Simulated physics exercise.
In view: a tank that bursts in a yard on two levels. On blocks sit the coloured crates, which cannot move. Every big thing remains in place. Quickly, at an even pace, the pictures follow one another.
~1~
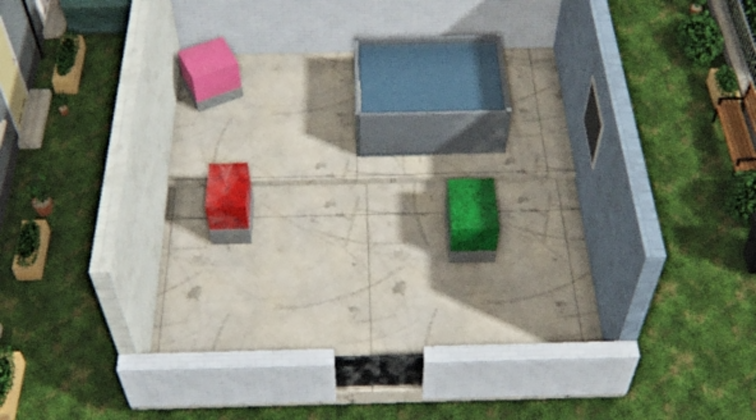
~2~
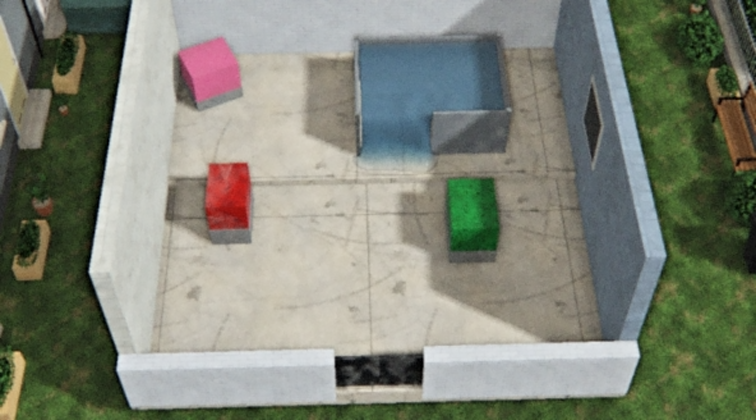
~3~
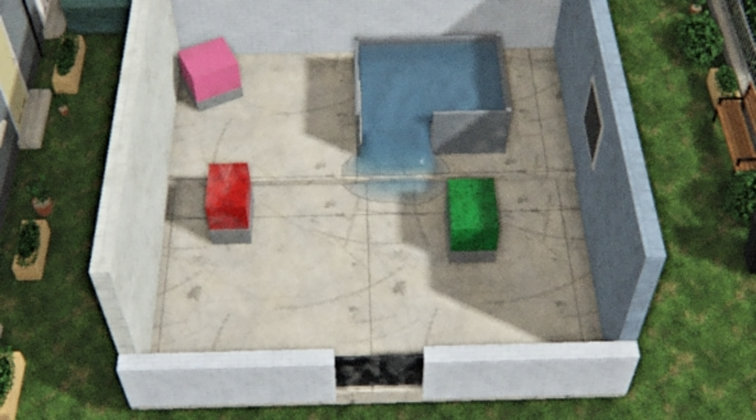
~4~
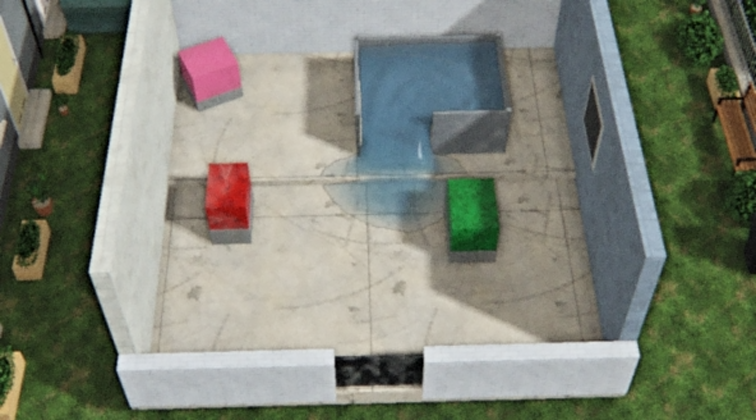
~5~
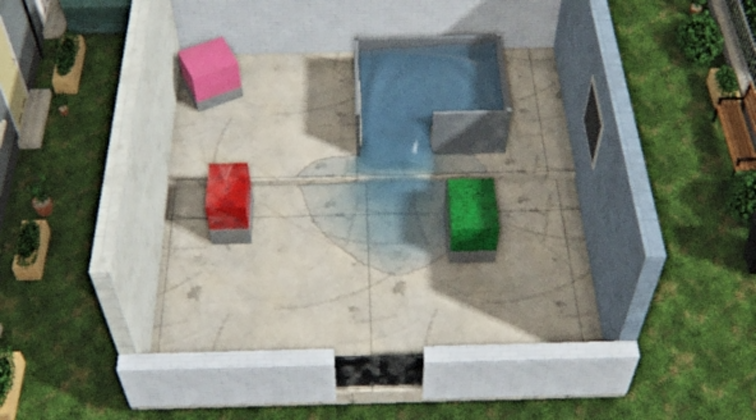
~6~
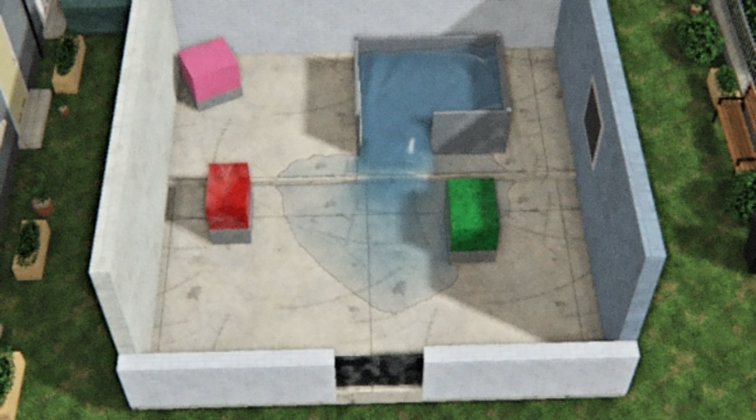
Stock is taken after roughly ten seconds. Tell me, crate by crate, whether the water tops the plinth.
Outcome: The green crate is safe from the water; the pink crate is safe from the water; the red crate is safe from the water.
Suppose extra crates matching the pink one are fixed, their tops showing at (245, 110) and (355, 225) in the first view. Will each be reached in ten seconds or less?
Stays clear, then is flooded.
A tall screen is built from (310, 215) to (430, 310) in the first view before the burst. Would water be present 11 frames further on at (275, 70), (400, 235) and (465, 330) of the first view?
As listed: Clear, flooded, under water.
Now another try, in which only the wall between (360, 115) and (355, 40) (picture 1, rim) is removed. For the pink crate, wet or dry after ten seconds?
The pink one is reached.
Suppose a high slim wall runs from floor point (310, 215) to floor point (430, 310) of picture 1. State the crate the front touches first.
The one in green is first.
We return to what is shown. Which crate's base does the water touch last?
That one's the pink crate.
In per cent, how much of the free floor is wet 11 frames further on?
It comes to roughly 50 in a hundred.
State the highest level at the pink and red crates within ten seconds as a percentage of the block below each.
Roughly 50 per cent, then 60 per cent.
A moment on, water covers 40 % of the floor; the green crate water round its plinth, the pink crate not reached, the red crate water round its plinth.
Next, water covers 50 % of the floor; the green crate water round its plinth, the pink crate not reached, the red crate water round its plinth.
Then, water covers 60 % of the floor; the green crate water round its plinth, the pink crate not reached, the red crate water round its plinth.
Later, water covers 80 % of the floor; the green crate water round its plinth, the pink crate water round its plinth, the red crate water round its plinth.
In the end, water covers 85 % of the floor; the green crate stayed above the water, the pink crate stayed above the water, the red crate stayed above the water.
